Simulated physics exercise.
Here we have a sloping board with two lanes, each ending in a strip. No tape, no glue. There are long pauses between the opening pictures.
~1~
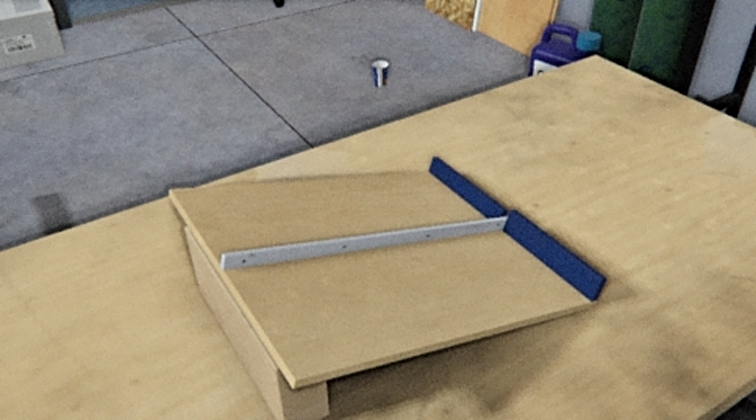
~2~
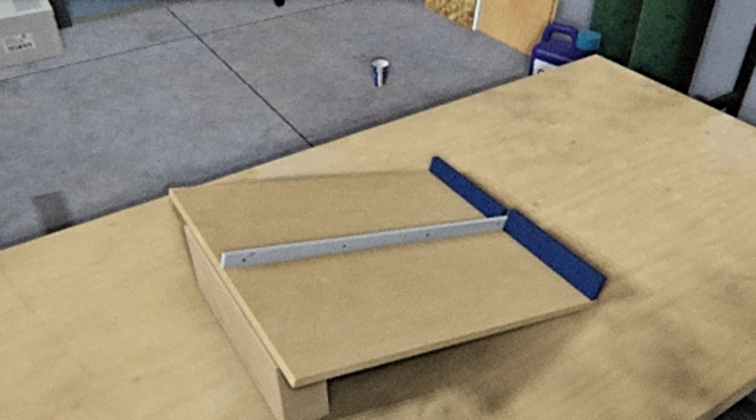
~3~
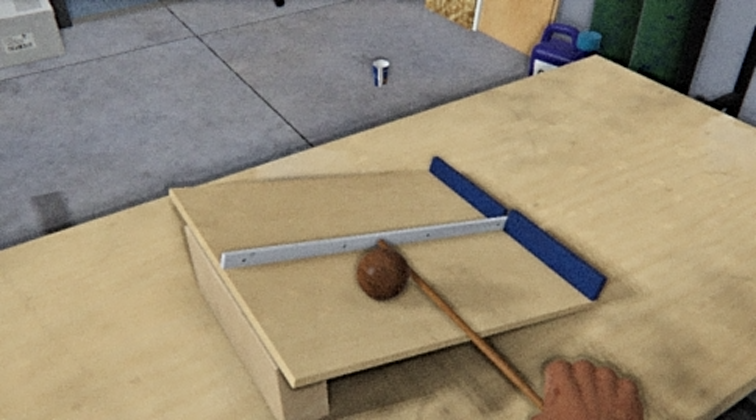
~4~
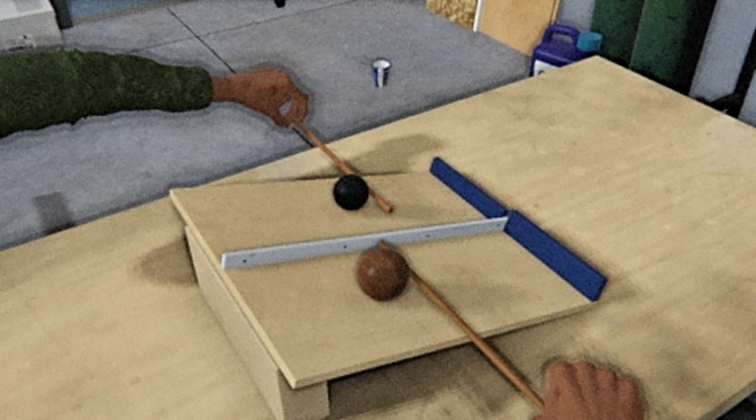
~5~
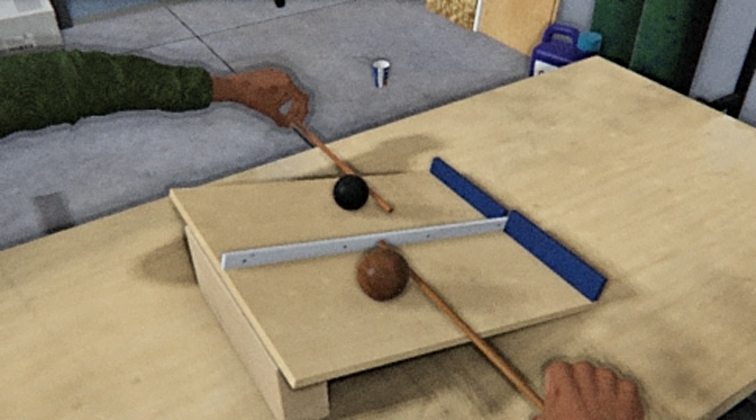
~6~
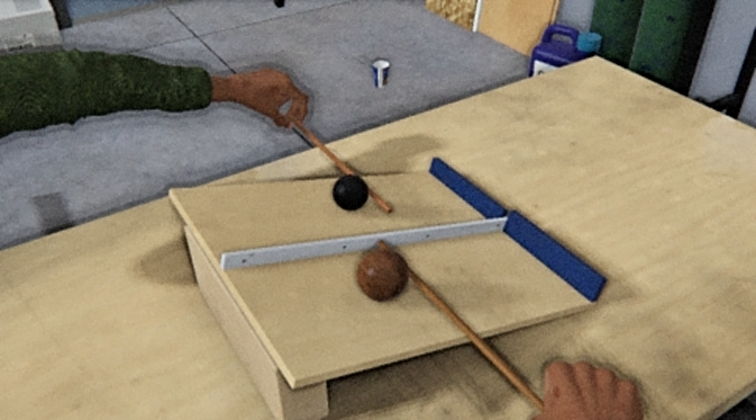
Two hands holding sticks on a sloping two-lane board, a brown ball appearing first, then a black one, both staying still.
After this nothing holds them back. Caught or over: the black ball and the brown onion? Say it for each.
In the end the black ball gets caught, the brown onion gets caught.
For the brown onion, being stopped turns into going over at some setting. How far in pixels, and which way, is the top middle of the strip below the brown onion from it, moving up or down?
About 12 pixels down.
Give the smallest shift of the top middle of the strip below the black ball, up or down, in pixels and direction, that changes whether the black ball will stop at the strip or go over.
Roughly 8 pixels down.
Then, 0.26 s past the last view, black ball rolling on the board near (377, 191); brown onion rolling on the board near (414, 271).
Then, 0.42 s past the last view, black ball rolling on the board near (424, 188); brown onion rolling on the board near (470, 261).
Then, 0.54 s past the last view, black ball rolling on the board near (452, 184); brown onion rolling on the board near (523, 252).
Finally, the black ball is held by the strip, near (453, 185); the brown onion is held by the strip, near (537, 250).
